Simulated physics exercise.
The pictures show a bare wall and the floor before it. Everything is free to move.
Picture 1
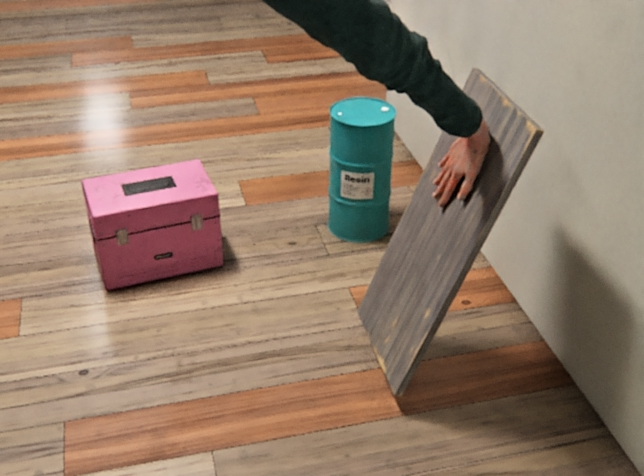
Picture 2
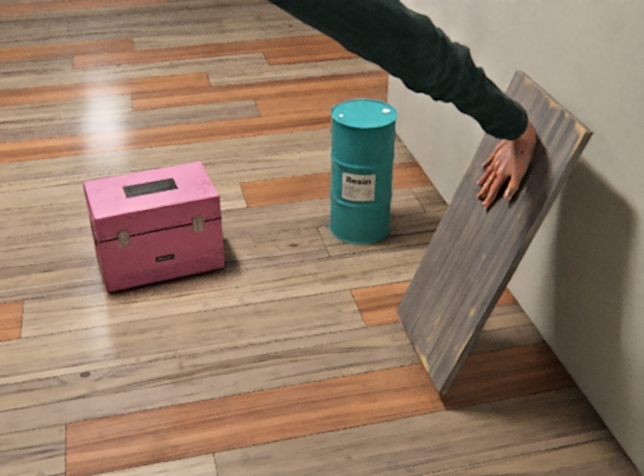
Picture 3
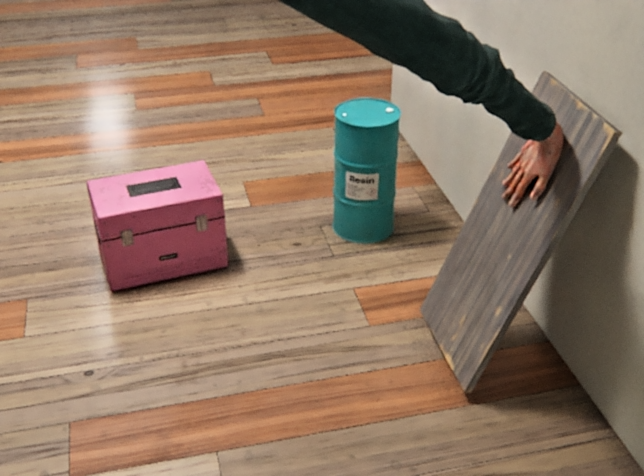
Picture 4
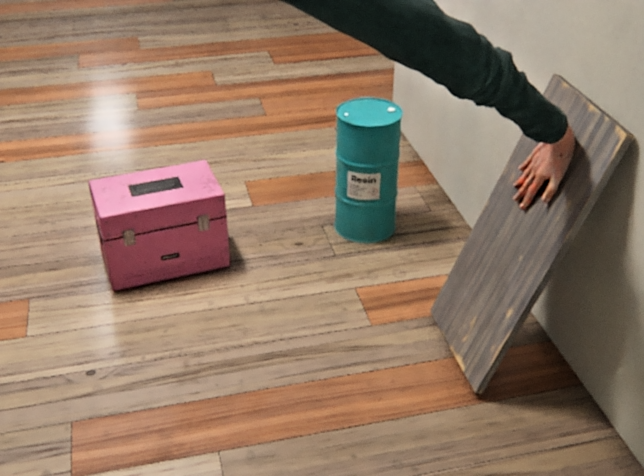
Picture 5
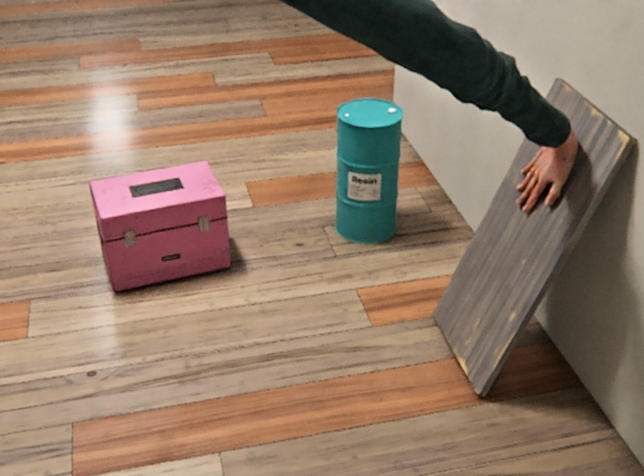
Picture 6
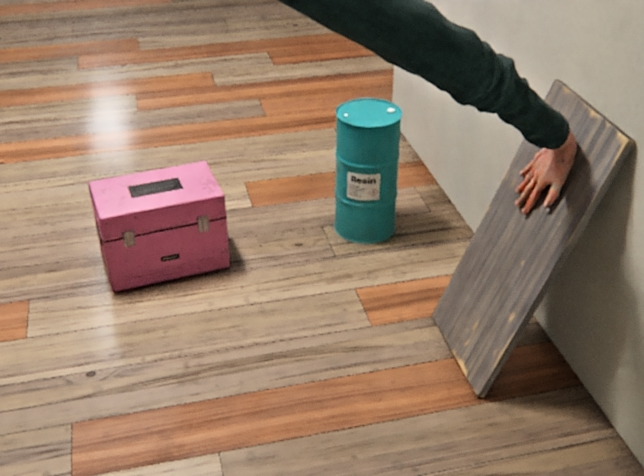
A grey board, held by a hand in a dark green sleeve, moved right across the wooden floor until it leaned on the bare wall, while the pink toolbox and teal drum stayed put.
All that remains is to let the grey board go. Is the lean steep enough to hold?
In the end the board holds.
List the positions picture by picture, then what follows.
Not yet at the wall; grey board (437, 235); pink toolbox (154, 223), in the first picture.
Not yet at the wall; grey board (481, 235); pink toolbox (155, 225), in the second picture.
Not yet at the wall; grey board (506, 235); pink toolbox (159, 224), in the third picture.
Not yet at the wall; grey board (517, 236); pink toolbox (161, 224), in the fourth picture.
Leant on the wall, still held; grey board (520, 240); pink toolbox (161, 225), in the fifth picture.
Leant on the wall, still held; grey board (519, 241); pink toolbox (160, 225), in the sixth picture.
Then, 0.20 s on from there, no change.
Then, 0.50 s on from there, grey board resting near (519, 241).
In the end, all 3 unmoved. At the end, from the last picture's camera, grey board near (519, 241). The board remains leaning.
